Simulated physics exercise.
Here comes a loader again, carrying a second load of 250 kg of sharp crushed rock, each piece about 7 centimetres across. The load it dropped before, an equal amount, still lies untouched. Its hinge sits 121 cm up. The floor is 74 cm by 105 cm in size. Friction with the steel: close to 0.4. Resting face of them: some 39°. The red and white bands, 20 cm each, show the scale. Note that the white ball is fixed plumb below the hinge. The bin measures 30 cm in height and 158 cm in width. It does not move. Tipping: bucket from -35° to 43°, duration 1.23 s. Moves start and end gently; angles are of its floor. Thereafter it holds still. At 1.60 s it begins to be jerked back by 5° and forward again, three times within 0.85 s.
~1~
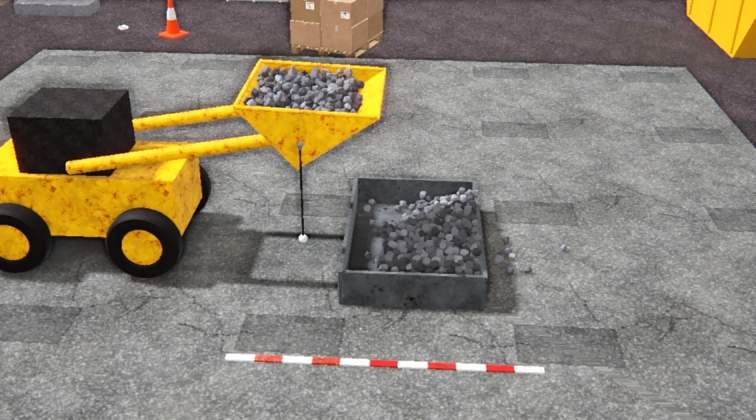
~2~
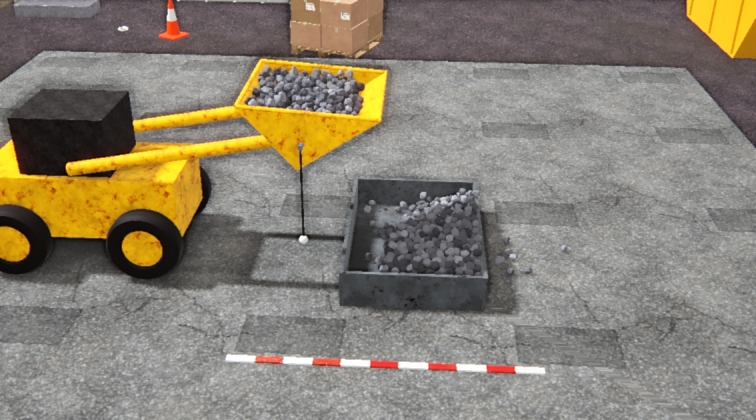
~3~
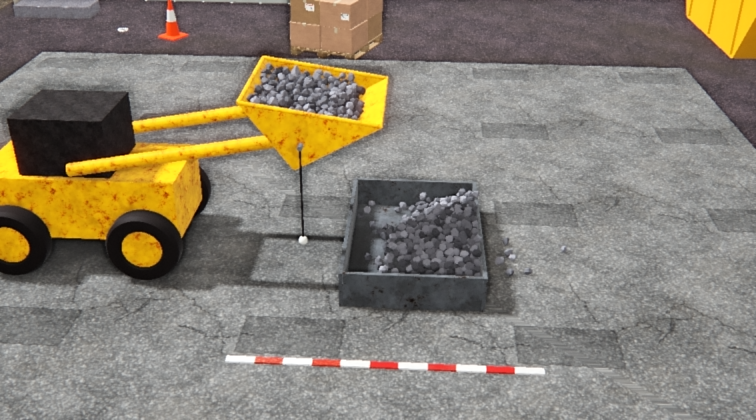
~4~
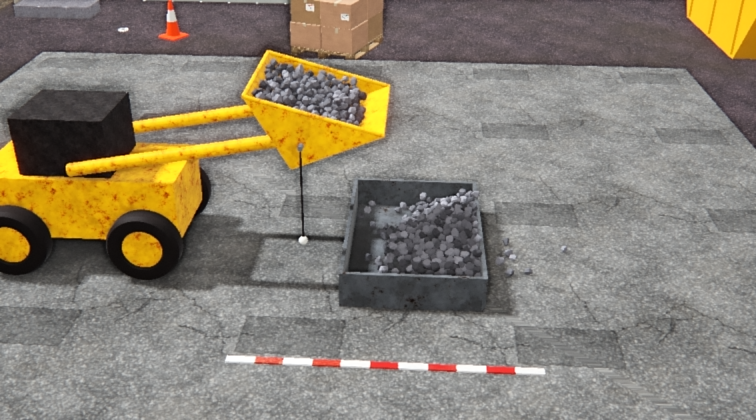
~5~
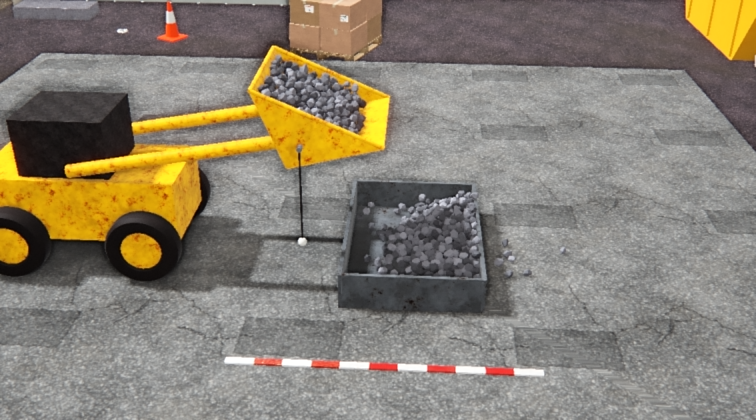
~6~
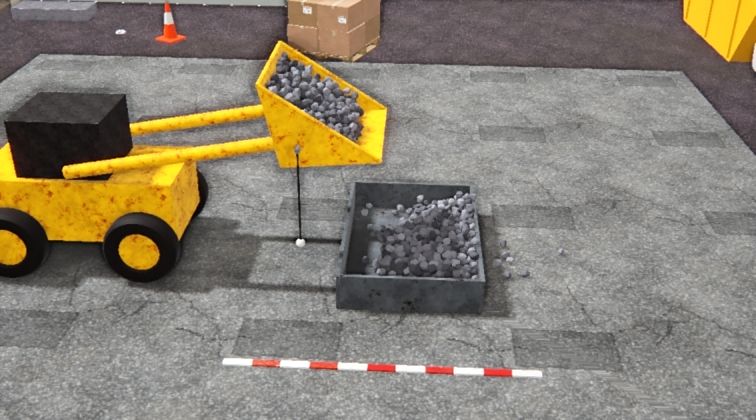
A yellow loader's raised bucket of grey stones tilts forward beside a partly filled bin.
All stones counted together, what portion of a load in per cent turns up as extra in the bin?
About 100 percent of a load.
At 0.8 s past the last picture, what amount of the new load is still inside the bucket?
Still inside: Some 45 %.
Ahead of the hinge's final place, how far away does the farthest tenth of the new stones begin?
It comes to around 90 centimetres.
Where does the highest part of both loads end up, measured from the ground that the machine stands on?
It sits around 40 centimetres higher than that ground.
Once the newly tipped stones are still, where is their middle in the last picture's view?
The middle ends up near (391, 239).
Then, 0.4 s after the last picture the floor is at 31°; in per cent of one load, 99 in the bucket, 100 in the bin, 1 beside or beyond the bin; the foremost stones are at (510, 252).
Then, 0.8 s after the last picture the floor is at 43°; in per cent of one load, 43 in the bucket, 156 in the bin, 1 beside or beyond the bin; the foremost stones are at (510, 252).
Then, 2.4 s after the last picture the floor is at 43°; in per cent of one load, 0 in the bucket, 199 in the bin, 1 beside or beyond the bin; the foremost stones are at (510, 252).
Then, 4.8 s after the last picture the floor is at 43°; in per cent of one load, 0 in the bucket, 199 in the bin, 1 beside or beyond the bin; the foremost stones are at (510, 252). Net gain in the bin, 100.
